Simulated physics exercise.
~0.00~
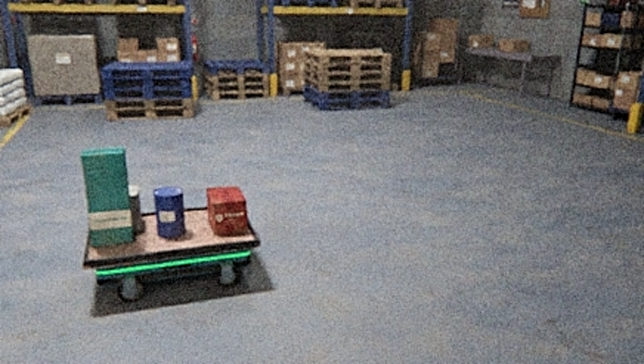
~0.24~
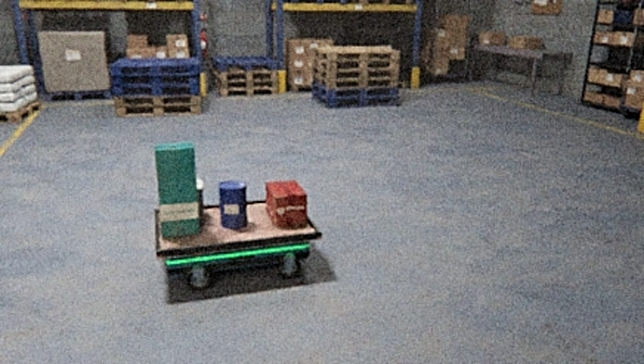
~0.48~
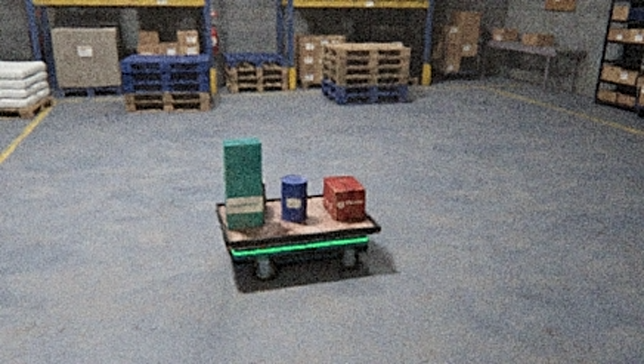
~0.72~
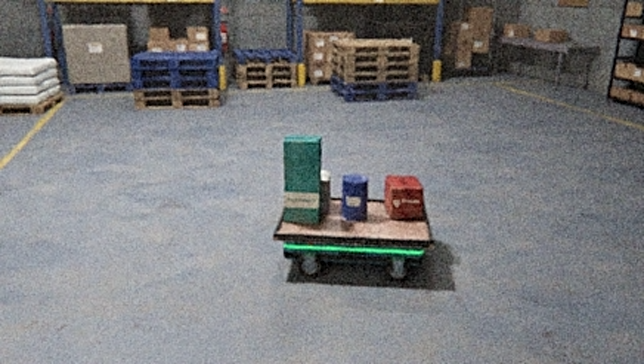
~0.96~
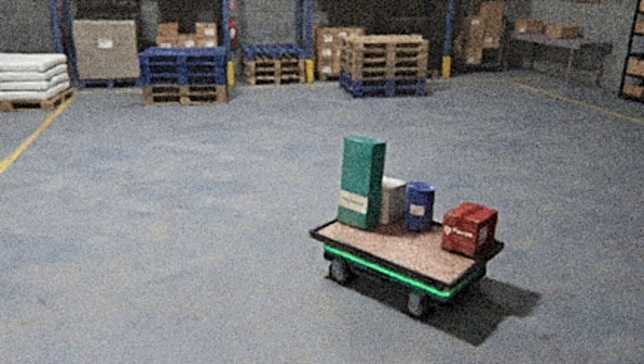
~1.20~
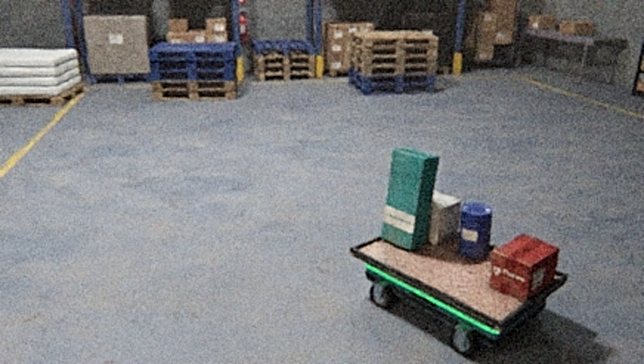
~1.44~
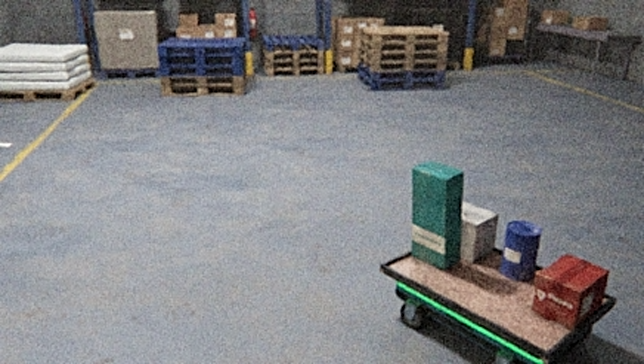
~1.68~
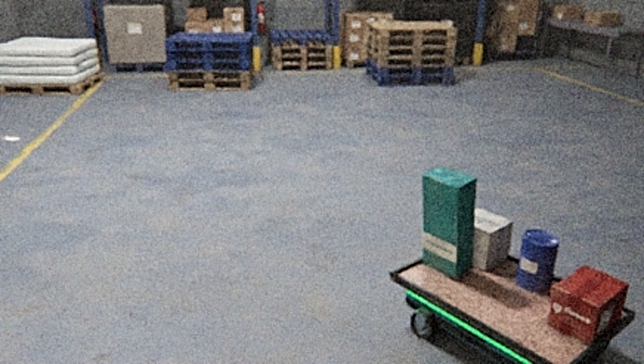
In a warehouse, a loaded flat cart rolls right, turns toward the viewer, and stops with its items upright.
